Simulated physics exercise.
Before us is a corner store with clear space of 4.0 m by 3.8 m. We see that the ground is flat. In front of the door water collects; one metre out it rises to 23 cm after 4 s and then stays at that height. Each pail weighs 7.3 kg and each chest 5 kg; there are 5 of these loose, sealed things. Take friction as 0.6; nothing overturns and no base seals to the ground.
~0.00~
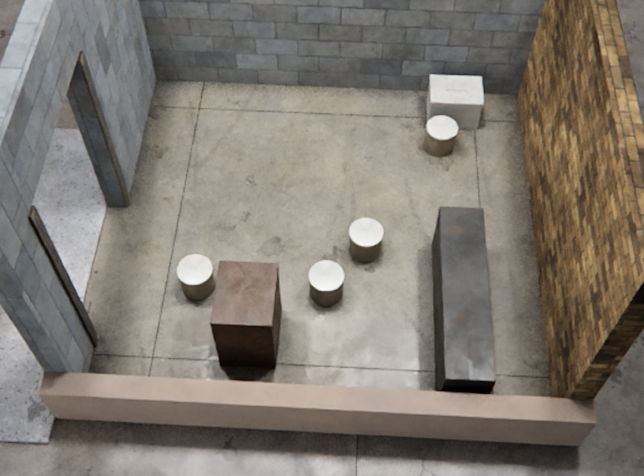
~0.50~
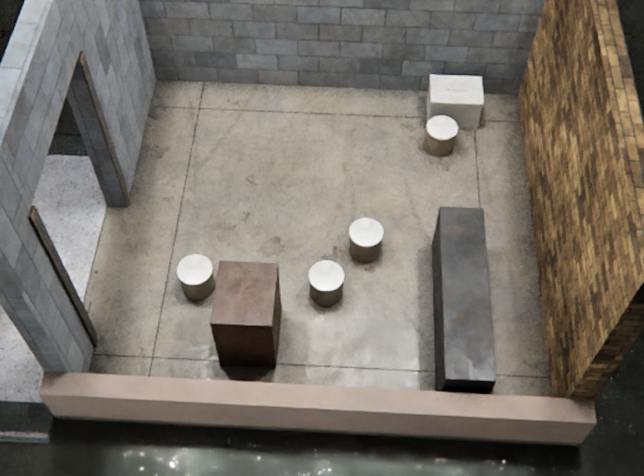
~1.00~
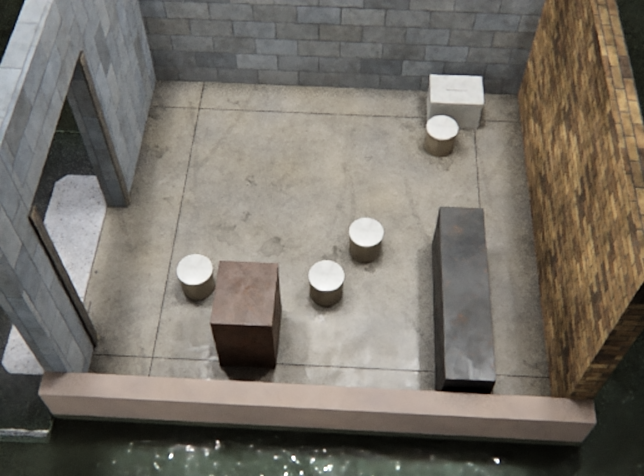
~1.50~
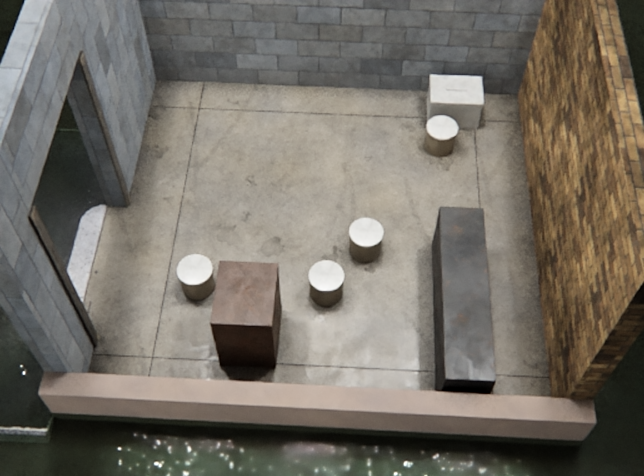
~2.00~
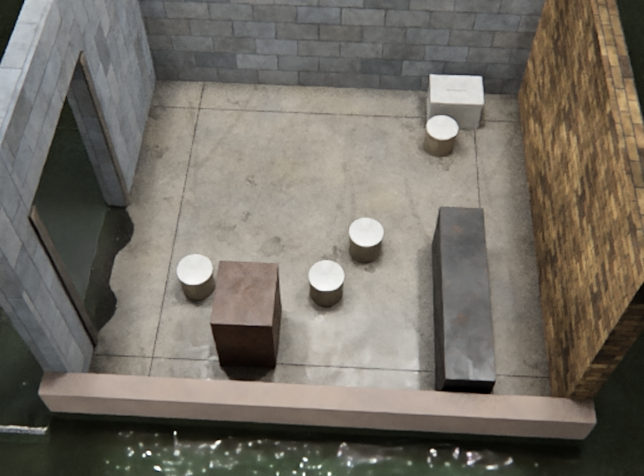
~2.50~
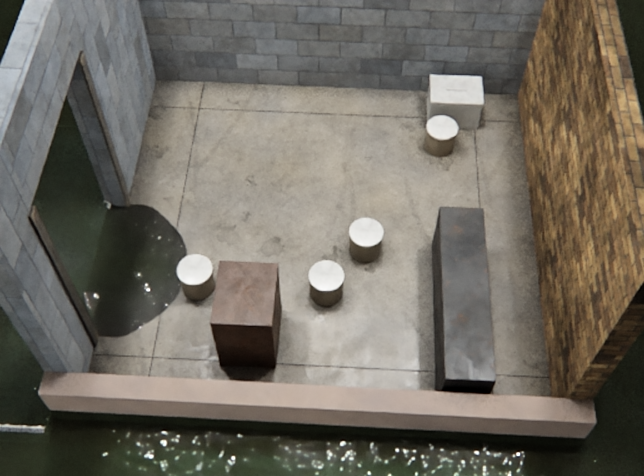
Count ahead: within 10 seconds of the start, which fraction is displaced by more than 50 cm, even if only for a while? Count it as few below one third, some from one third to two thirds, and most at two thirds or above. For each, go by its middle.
Most.
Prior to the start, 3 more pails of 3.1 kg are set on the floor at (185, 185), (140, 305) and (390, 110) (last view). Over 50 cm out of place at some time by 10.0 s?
In the same order as the question: Not as far, farther, farther.
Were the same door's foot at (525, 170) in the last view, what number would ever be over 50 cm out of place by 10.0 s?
Count: 3.
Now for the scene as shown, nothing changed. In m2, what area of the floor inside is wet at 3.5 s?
2.5 m2.
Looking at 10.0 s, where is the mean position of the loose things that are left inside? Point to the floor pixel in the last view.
It sits at about (439, 268).
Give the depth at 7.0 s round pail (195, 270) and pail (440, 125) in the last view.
Roughly 14 and 9 cm.
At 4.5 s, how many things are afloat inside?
0 at that moment.
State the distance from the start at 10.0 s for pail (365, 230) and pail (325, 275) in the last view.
Net displacement, in order: 120 cm; 100 cm.
After 3.5 s 0 of 5 are over 50 cm from their spots; 0 afloat.
After 4.5 s 1 of 5 are over 50 cm from their spots; 0 afloat.
After 7.0 s 3 of 5 are over 50 cm from their spots; 3 afloat.
After 10.0 s 4 of 5 are over 50 cm from their spots, and 4 have been at some point; 3 afloat.
